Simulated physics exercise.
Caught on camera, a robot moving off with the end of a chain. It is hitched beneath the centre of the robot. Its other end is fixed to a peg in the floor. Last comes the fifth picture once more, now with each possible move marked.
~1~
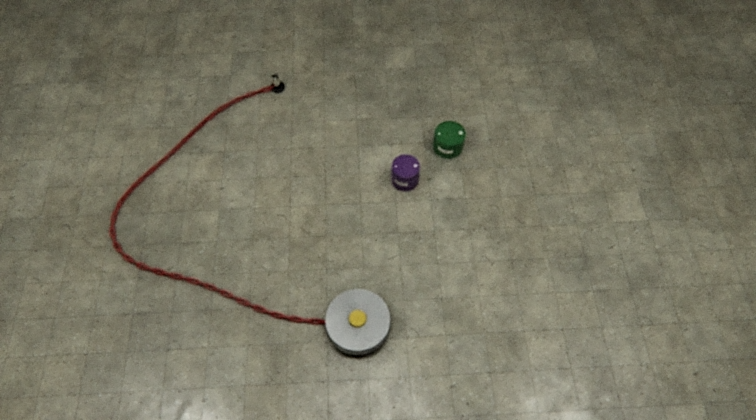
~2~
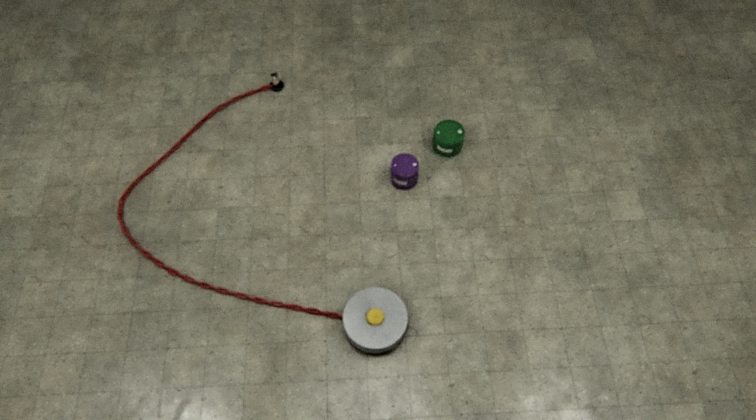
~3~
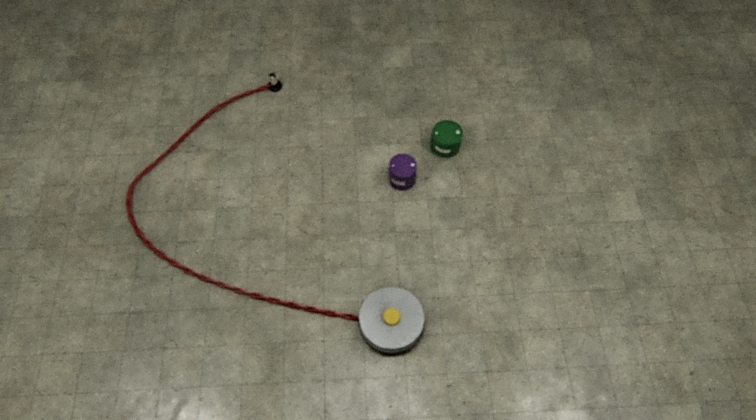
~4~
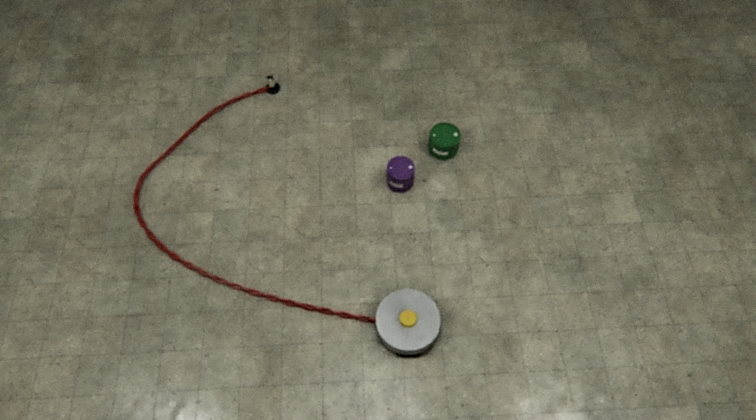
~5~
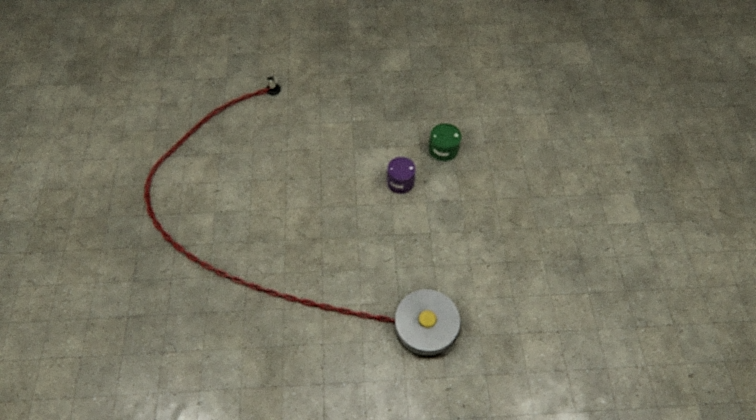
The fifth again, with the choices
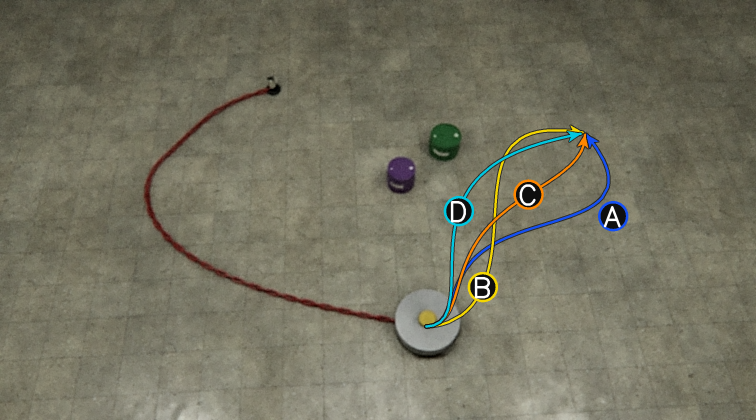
A round grey robot slides slowly right across the floor, drawing a curved red chain along.
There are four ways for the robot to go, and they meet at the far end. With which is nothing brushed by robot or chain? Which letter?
A is the clean one.
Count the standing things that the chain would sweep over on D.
It sweeps two.
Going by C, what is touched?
It is the purple pot.
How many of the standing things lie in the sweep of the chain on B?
Two.
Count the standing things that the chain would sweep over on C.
It sweeps one.
On the marked copy, A from (426, 327) via (538, 227) to (586, 134); B from (426, 327) via (496, 205) to (583, 133); C from (426, 327) via (498, 217) to (585, 135); D from (426, 327) via (466, 195) to (581, 134).
Taking A. A third of the way, robot (502, 236), middle of the chain (235, 233).
Two thirds of the way, robot (607, 191), middle of the chain (345, 202).
When it is over, robot (588, 127), middle of the chain (363, 198); nothing has been touched.
As for the rest, B meets the purple pot and green tub; C meets the purple pot; D meets the purple pot and green tub.
